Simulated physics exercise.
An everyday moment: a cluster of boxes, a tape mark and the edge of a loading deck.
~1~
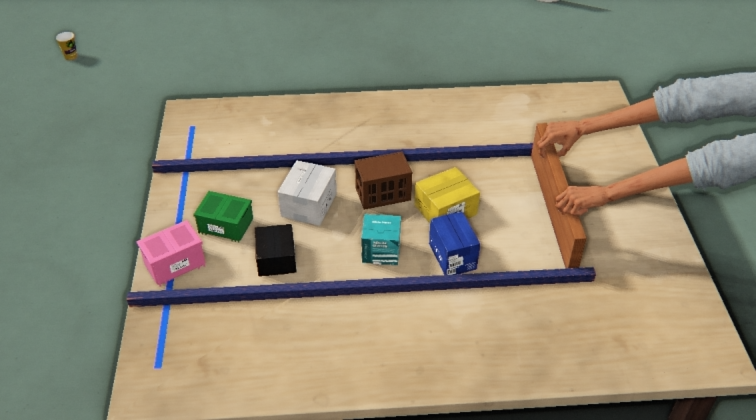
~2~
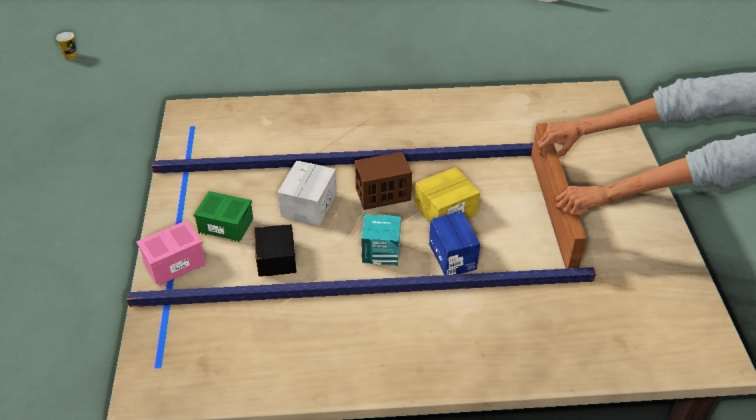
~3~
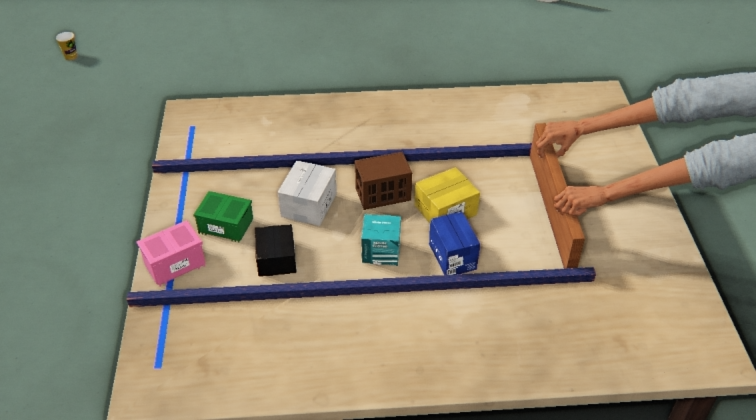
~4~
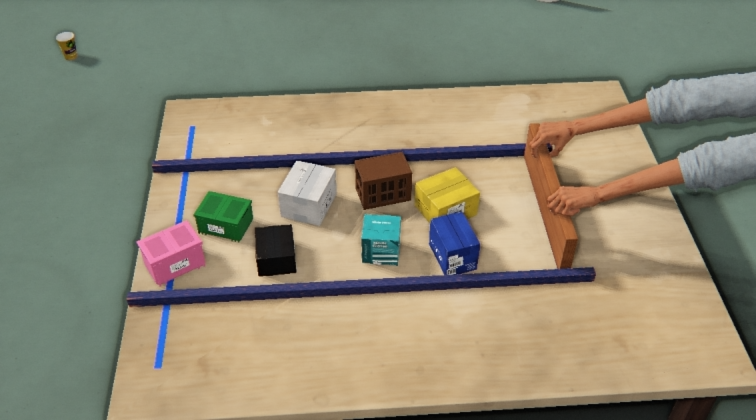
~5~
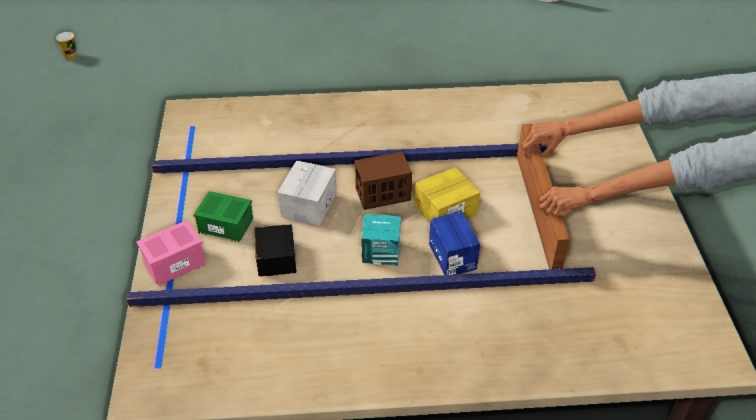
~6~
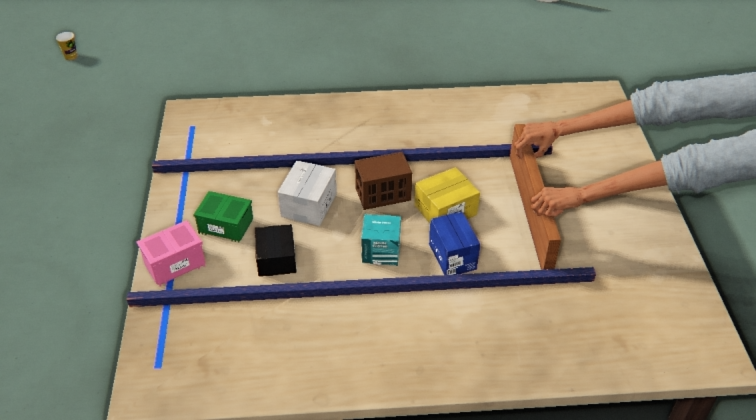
Two hands in grey sleeves hold a wooden plank at the right of a pale wooden table, seen from above at an angle by a still camera. Between two dark blue rails sit pink, green, black, white, brown, teal, yellow and blue boxes, the pink one over blue tape at left. The plank rests at first, then slides slightly left, while the boxes stay still.
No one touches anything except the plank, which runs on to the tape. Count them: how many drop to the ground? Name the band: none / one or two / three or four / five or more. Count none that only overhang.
Band: Five or more.
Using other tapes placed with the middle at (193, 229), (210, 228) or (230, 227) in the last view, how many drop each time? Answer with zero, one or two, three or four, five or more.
Going through the places as listed, I'd say five or more, then three to four, then one to two.
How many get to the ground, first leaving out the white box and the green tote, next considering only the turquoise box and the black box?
Counts - first: 3, second: 3.
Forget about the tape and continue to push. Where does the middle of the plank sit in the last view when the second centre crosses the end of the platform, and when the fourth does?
(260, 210), then (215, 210).
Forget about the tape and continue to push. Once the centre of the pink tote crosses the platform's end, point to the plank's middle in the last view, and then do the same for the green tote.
Roughly (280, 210); roughly (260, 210).
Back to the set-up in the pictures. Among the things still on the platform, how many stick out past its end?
It would come to 2.
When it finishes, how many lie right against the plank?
Contact count: 3.
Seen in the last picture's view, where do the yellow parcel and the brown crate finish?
They come to rest around (153, 207) and (156, 176).
Soon after, none off yet; pink tote at rest near (173, 254); green tote at rest near (225, 217); black box at rest near (275, 250).
By the end, the number that fall off is five or more; fallen, turquoise box, white box, black box, green tote and pink tote.
